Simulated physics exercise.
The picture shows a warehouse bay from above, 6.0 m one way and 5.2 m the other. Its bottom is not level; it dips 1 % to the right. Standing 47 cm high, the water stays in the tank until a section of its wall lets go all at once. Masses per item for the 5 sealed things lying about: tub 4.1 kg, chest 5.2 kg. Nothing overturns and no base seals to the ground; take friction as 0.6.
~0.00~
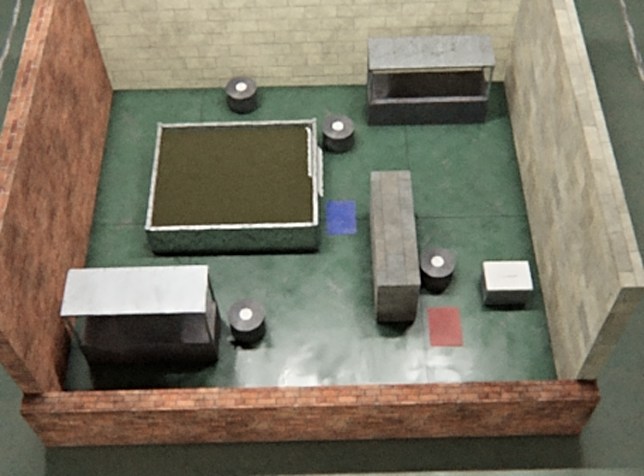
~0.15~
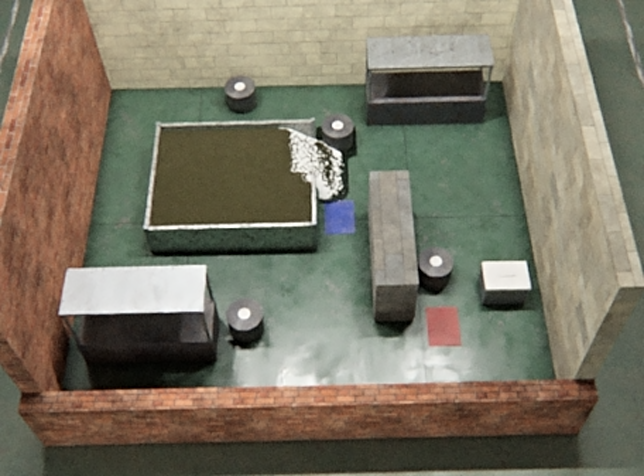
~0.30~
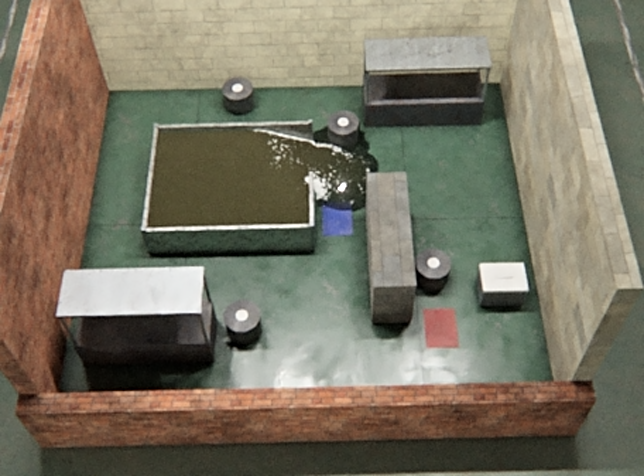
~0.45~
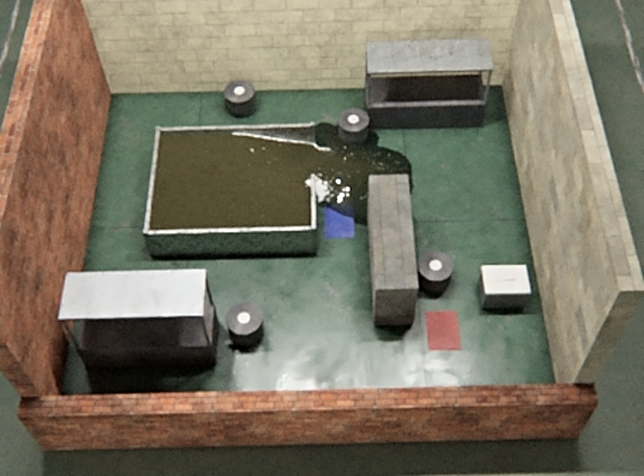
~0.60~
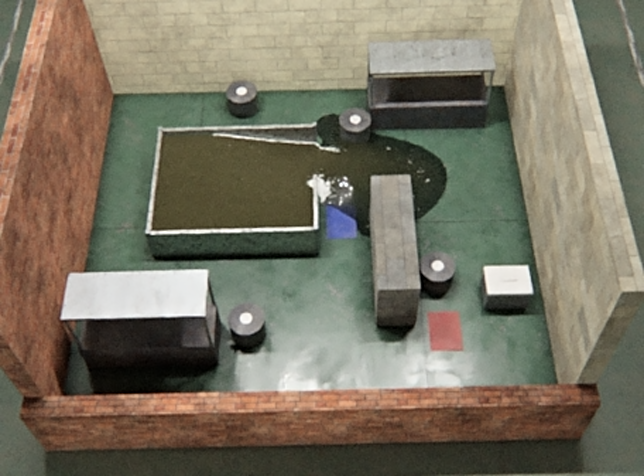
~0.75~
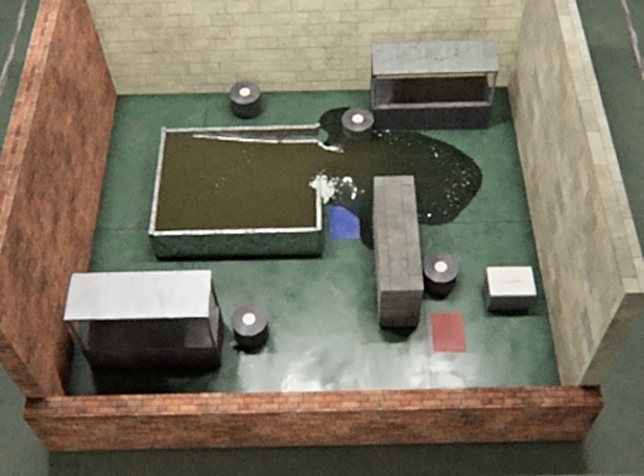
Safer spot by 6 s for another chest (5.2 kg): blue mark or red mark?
The blue mark is safer.
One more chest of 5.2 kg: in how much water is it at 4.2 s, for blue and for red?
I'd say close to 1 cm, and close to 3 cm for the other.
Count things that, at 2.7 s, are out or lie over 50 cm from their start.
By that point, 1.
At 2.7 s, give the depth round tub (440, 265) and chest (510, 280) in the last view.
Depths: Near 0 cm, then near 3 cm.
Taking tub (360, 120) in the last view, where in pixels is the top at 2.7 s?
Position: About (315, 99).
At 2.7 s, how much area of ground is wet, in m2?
About 13 m2 is covered.
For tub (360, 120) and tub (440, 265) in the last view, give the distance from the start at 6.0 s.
Respectively, 140 cm and 40 cm.
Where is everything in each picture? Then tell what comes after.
The first frame shows a tub at (338, 127), on the bottom; a tub at (437, 262), on the bottom; the blue patch at (341, 217); the red patch at (445, 327); 3.6 m2 under water; 0 of 5 have shifted.
The second frame shows a tub at (337, 126), on the bottom; a tub at (436, 262) rests on the ground; the blue patch at (340, 217); the red patch at (443, 326); 4.0 m2 under water; 0 of 5 have shifted.
The third frame shows a tub at (343, 122) rests on the ground, 16 cm from its start; a tub at (433, 263) rests on the ground; the blue patch at (337, 219); the red patch at (441, 328); 4.5 m2 under water; 1 of 5 have shifted.
The fourth frame shows a tub at (353, 119) rests on the ground, 32 cm from its start; a tub at (435, 266) rests on the ground; the blue patch at (339, 221); the red patch at (443, 331); water covers 5.3 m2; 1 of 5 have shifted.
The fifth frame shows a tub at (355, 120) rests on the ground, 32 cm from its start; a tub at (437, 266) rests on the ground; the blue patch at (341, 222); the red patch at (445, 331); water covers 6.0 m2; 1 of 5 have shifted.
The sixth frame shows a tub at (358, 119) rests on the ground, 32 cm from its start; a tub at (440, 267) rests on the ground; the blue patch at (345, 223); the red patch at (448, 332); 6.8 m2 under water; 1 of 5 have shifted.
After 1.2 s on blue it would be 0 cm off in 0 cm of water; on red it would be 0 cm off in 0 cm of water.
After 2.7 s on blue it would be 0 cm off in 1 cm of water; on red it would be 0 cm off in 0 cm of water.
After 4.2 s on blue it would be 0 cm off in 1 cm of water; on red it would be 45 cm off in 3 cm of water.
After 6.0 s on blue it would be 0 cm off in 1 cm of water; on red it would be 118 cm off in 4 cm of water.
